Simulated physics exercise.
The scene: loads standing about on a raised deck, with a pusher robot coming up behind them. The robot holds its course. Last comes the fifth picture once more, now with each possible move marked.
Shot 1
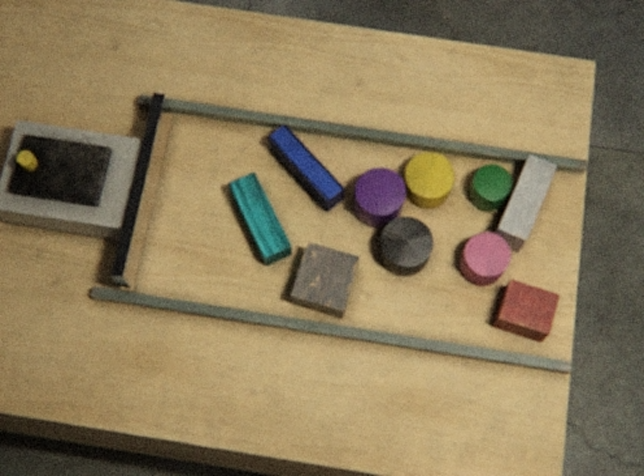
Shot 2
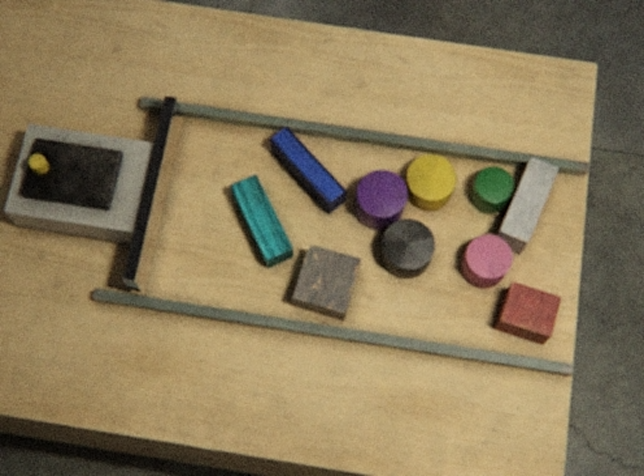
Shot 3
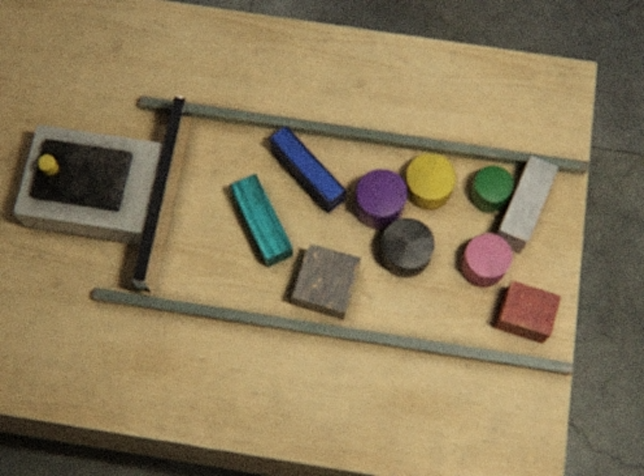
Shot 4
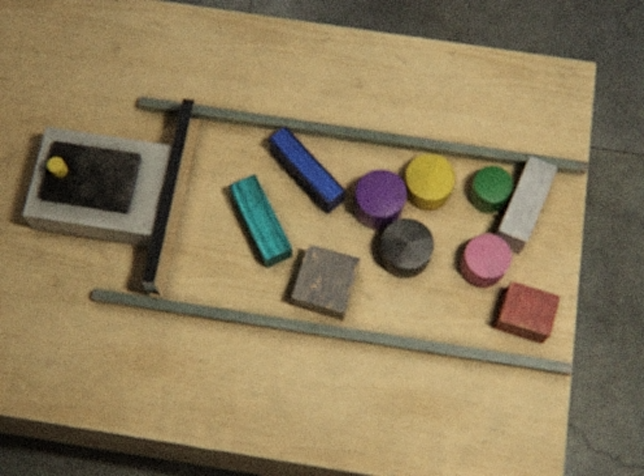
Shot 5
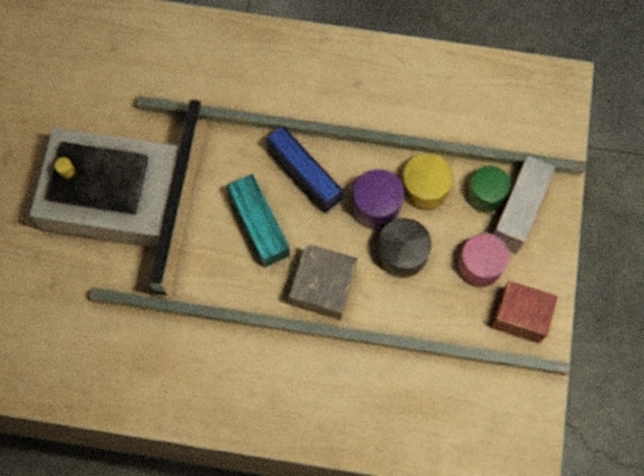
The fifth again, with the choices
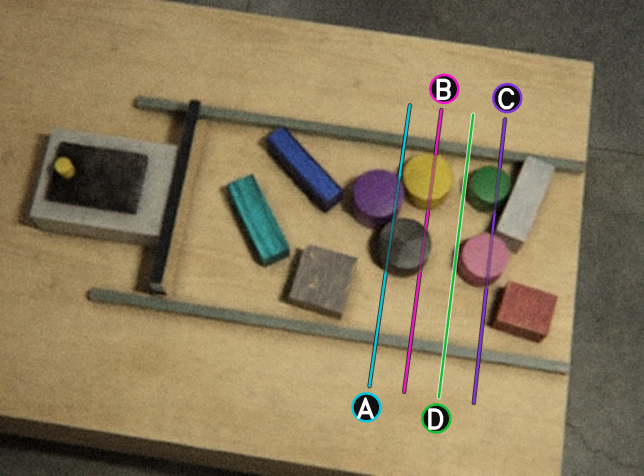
The clip opens on a wooden deck where colored blocks and round pieces stand between two grey rails, with a boxy pusher robot at the left. The robot creeps a short way to the right, its dark bar moving toward the turquoise stick without touching it, while the pieces stay in place.
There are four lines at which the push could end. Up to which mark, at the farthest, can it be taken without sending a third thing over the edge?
D is the last line within the limit.
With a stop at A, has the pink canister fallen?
No.
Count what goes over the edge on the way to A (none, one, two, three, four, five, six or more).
The count is none.
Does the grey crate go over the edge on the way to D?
No.
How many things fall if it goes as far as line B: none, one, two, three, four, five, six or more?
The count is none.
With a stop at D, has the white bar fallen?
Yes.
On the marked copy, A at (391, 239); B at (424, 244); C at (490, 254); D at (457, 249).
Taking D. A third of the way, robot (205, 193); grey crate (328, 283); blue stick (325, 174).
Two thirds of the way, robot (307, 209); white bar (534, 207); pink canister (508, 263).
When it is over, robot (385, 221); white bar over the edge; green canister (574, 193); one fallen.
As for the rest, A is within the limit but short; B is within the limit but short; C drops five.
